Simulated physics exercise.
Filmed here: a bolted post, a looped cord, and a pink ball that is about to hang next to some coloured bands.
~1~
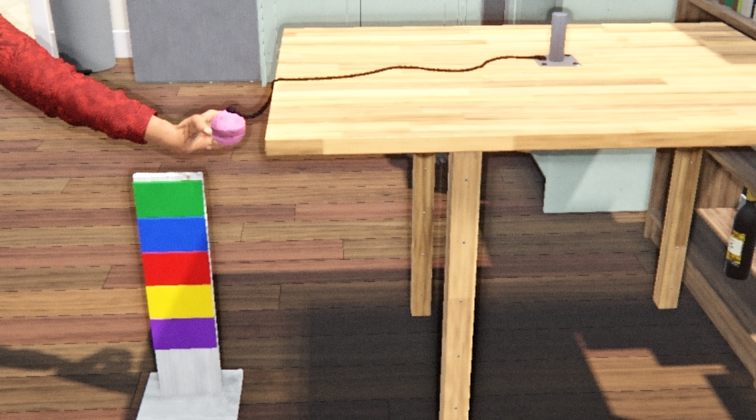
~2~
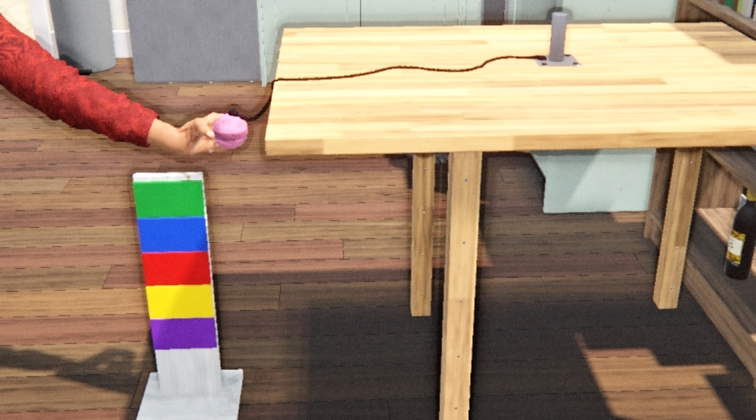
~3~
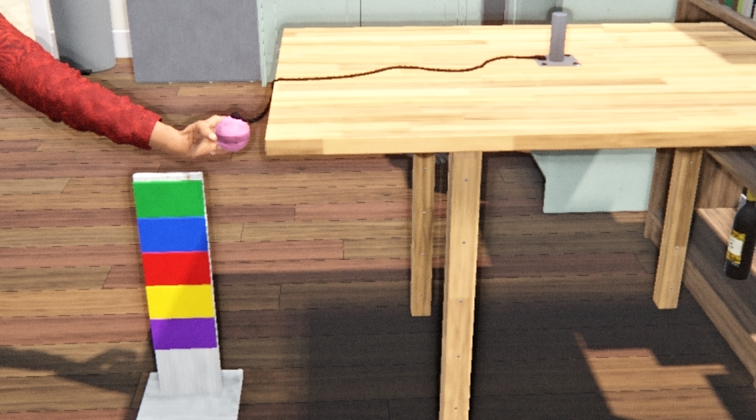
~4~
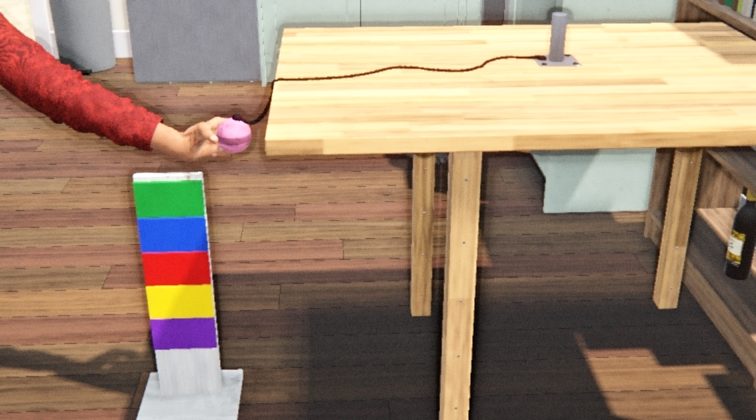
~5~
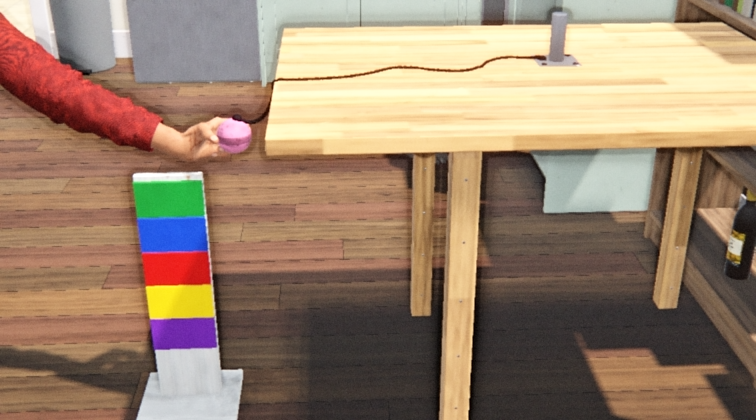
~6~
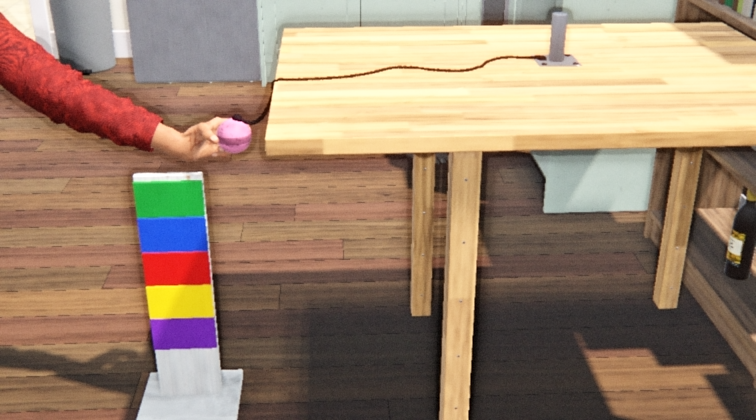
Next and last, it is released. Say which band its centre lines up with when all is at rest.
It lines up with green.
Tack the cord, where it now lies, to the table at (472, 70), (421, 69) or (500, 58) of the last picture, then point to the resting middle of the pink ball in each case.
That would be (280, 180) for the first, (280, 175) for the second and (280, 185) for the third.
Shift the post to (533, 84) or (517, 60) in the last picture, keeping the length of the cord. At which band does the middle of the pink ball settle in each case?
First try: Blue; second try: Blue.
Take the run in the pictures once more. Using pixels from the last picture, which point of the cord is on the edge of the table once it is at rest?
It is around (306, 80).
Soon after, ball near (266, 184); level with green.
After that, ball near (283, 190); level with green.
In the end, ball near (282, 191); level with green. The green one.
